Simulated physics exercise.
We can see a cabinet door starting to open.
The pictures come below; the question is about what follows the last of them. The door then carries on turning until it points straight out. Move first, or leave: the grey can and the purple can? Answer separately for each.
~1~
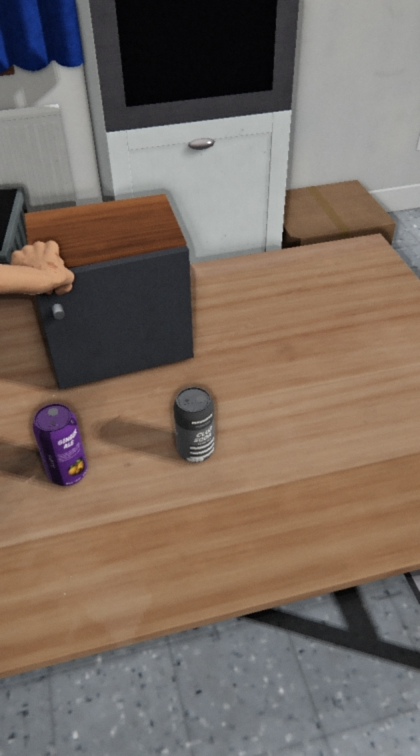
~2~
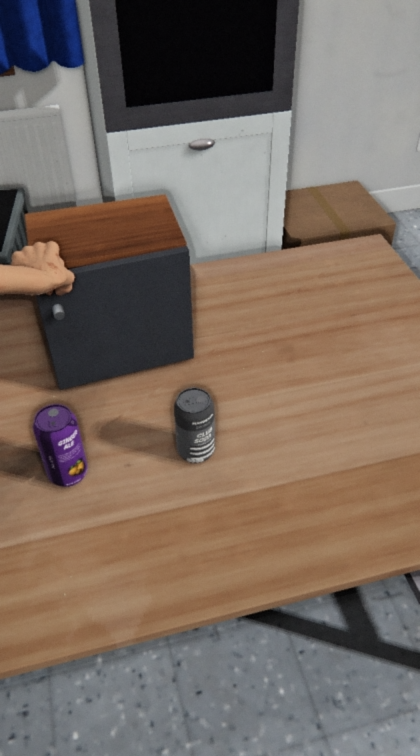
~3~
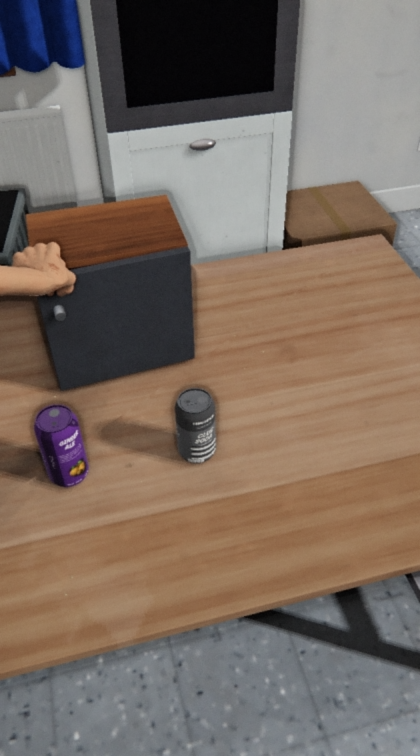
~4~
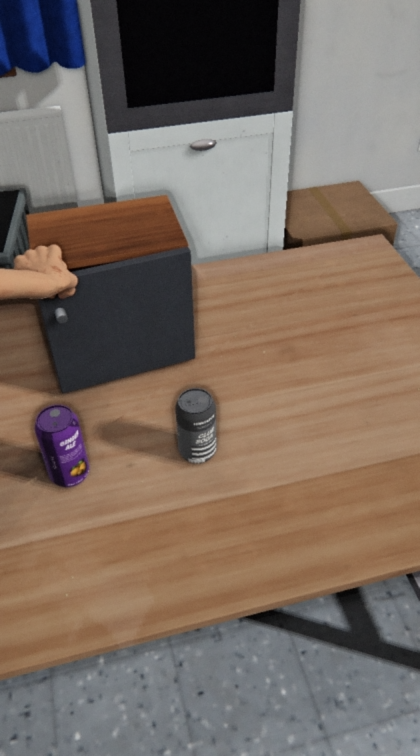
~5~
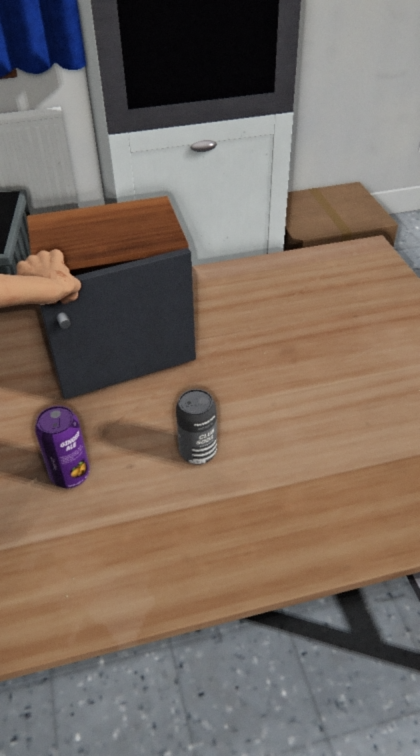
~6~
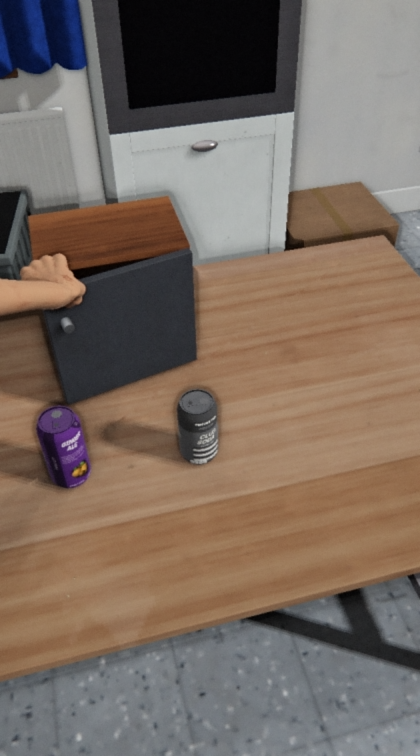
Grey can: Move first; purple can: Leave.
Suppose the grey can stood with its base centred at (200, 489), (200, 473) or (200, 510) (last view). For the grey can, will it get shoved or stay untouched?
Going in order, it is spared, then gets pushed, then is spared.
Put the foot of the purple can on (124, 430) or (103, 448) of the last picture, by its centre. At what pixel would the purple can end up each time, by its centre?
You'd find it finishing close to (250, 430) in the first case and (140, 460) in the second.
Then, 1.40 s later than the last frame, door 70° open; grey can moving near (201, 428); purple can at rest near (64, 449).
Then, 1.62 s later than the last frame, door 79° open; grey can shifted about its own width near (223, 428); purple can at rest near (64, 449).
Then, 1.80 s later than the last frame, door 86° open; grey can shifted about its own width near (241, 427); purple can at rest near (64, 449).
When it is over, the grey can gets knocked, near (249, 425); the purple can escapes contact, near (64, 449).
